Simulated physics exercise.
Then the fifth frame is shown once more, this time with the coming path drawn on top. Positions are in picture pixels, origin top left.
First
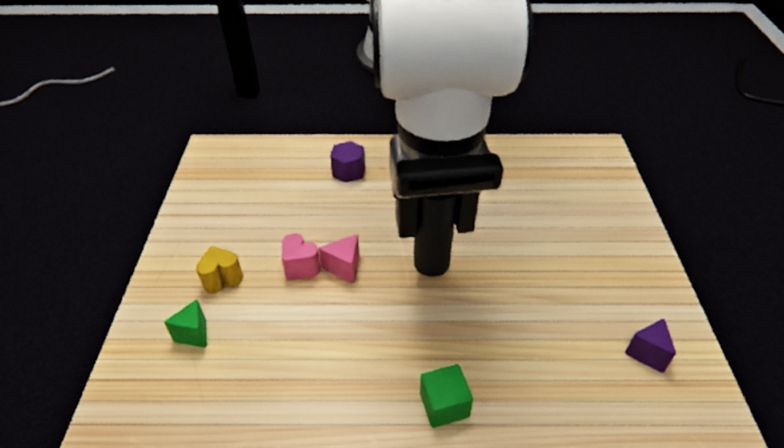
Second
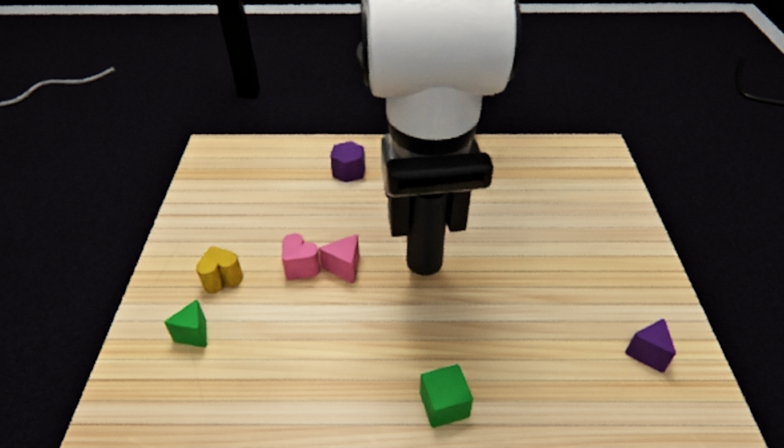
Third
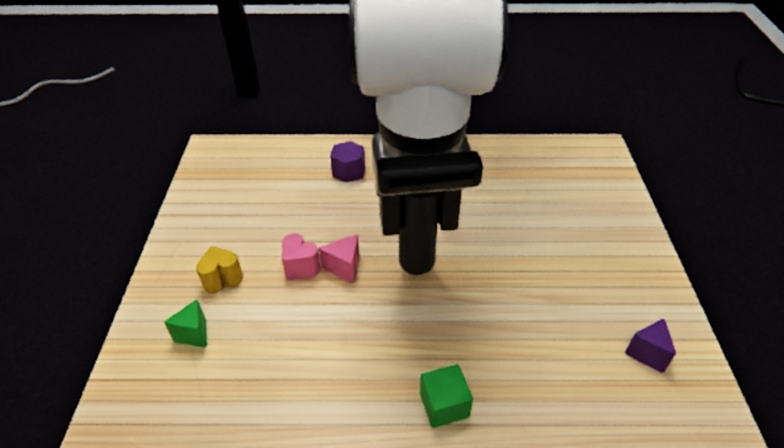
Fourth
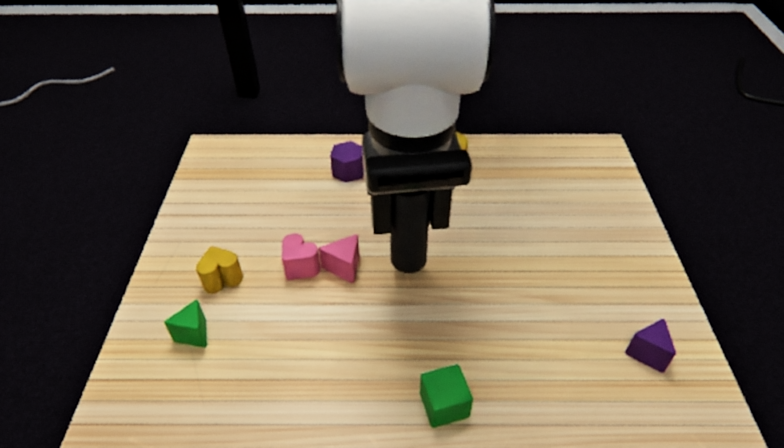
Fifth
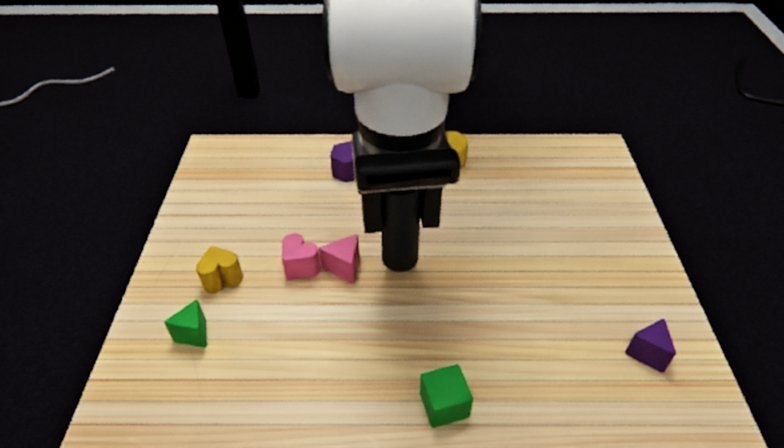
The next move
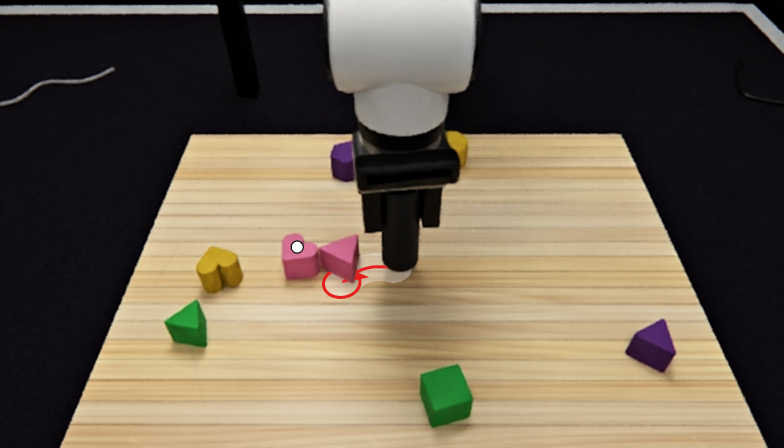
A robotic arm with a black tool slides slowly left above a wooden board toward a touching pink heart and pink three-sided block, gradually revealing a yellow block behind it, while the scattered green, purple and yellow blocks stay still.
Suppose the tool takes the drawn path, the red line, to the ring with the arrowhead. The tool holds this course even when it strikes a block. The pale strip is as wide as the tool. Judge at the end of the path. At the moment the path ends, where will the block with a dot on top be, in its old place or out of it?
By then it is displaced.
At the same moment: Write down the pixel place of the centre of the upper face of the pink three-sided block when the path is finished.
When the path ends, it will be at (307, 264).
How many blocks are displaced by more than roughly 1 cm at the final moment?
I'd say two blocks get shifted by more than about 1 cm.
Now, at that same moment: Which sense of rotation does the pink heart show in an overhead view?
Rotates clockwise.
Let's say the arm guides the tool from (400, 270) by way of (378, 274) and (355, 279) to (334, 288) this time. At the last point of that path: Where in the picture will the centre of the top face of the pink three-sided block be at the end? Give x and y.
That would be at about pixel (324, 245).
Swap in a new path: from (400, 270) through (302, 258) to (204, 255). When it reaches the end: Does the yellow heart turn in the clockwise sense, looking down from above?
I believe so.
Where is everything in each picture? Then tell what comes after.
Tool tip at (432, 263); block tops, pink heart at (297, 247); pink three-sided block at (342, 248), in the first picture.
Tool at (425, 262); blocks unchanged, in the second picture.
Tool at (417, 261); blocks unchanged, in the third picture.
Tool at (409, 260); blocks unchanged, in the fourth picture.
Tool at (400, 258); pink heart at (297, 247); pink three-sided block at (342, 248), in the fifth picture.
Path on the board, from (400, 270) via (379, 267) and (358, 271), ending at (342, 283); the dot is on the pink heart.
The first path, step by step. Halfway along, tool at (367, 257); pink heart at (291, 247); pink three-sided block at (335, 249).
At the end, tool at (340, 271); pink heart at (274, 249), turned 50° clockwise; pink three-sided block at (307, 264).
